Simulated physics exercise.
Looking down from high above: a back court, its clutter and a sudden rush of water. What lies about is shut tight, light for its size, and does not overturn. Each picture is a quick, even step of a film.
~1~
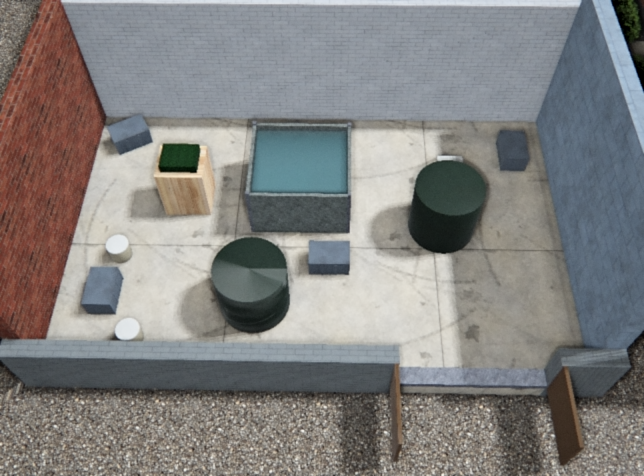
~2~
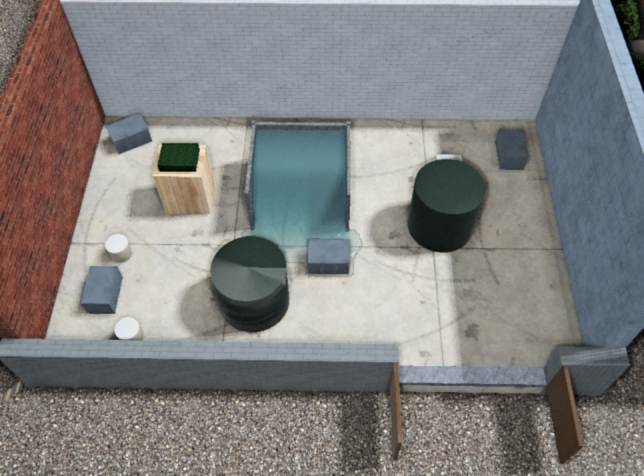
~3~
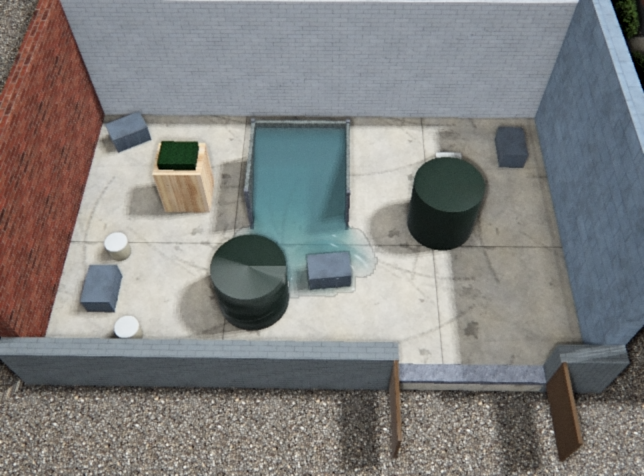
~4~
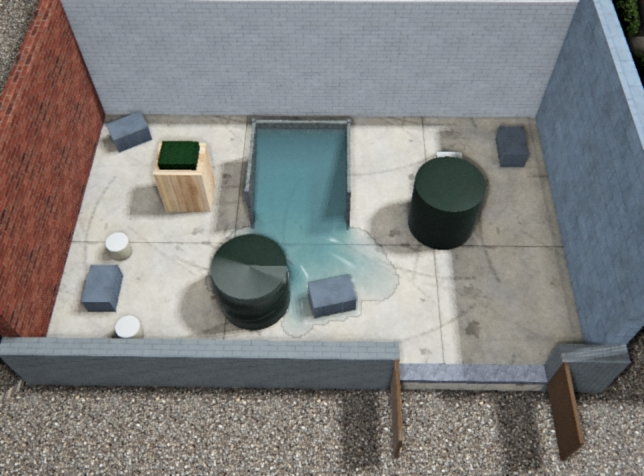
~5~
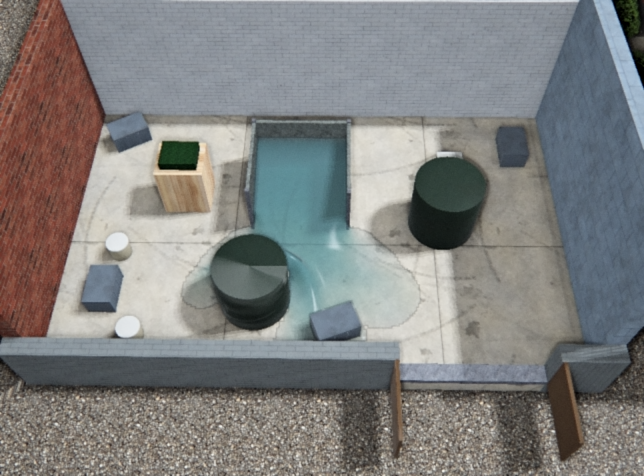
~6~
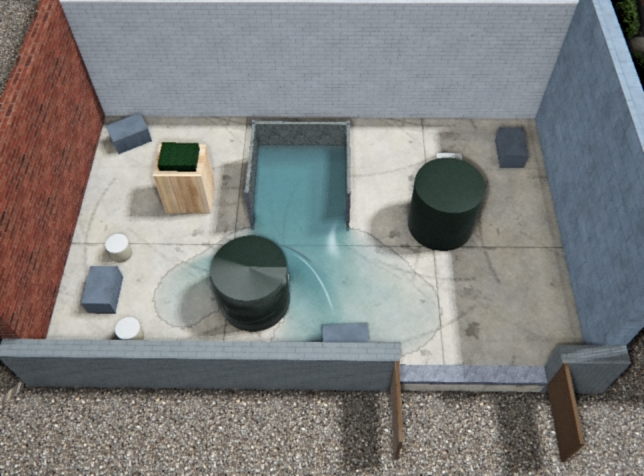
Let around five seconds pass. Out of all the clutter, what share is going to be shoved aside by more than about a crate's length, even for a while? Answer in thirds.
One to two thirds.
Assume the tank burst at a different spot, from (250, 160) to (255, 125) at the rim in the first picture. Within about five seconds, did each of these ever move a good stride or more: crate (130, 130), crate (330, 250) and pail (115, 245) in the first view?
In the order asked: Goes the distance, then never gets that far, then goes the distance.
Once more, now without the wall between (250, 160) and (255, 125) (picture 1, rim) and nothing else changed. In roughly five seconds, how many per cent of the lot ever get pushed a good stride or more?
By my reckoning, around 60 percent.
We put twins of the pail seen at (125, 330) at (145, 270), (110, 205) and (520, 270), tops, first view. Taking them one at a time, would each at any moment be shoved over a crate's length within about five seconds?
Taking them one at a time: Goes the distance; goes the distance; goes the distance.
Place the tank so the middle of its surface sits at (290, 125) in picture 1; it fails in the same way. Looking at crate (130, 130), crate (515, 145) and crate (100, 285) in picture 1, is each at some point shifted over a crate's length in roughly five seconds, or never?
Item one not displaced far, item two not displaced far, item three travelled far enough.
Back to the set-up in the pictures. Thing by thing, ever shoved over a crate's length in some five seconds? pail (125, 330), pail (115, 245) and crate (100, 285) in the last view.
Per object, same order: The full distance / the full distance / the full distance.
A moment on, 1 of 7 are well off their spots; 1 afloat.
Next, 4 of 7 are well off their spots; 3 afloat.
Later, 3 of 7 are well off their spots; 3 afloat.
In the end, 4 of 7 are well off their spots, and 4 have been at some point; 2 afloat.
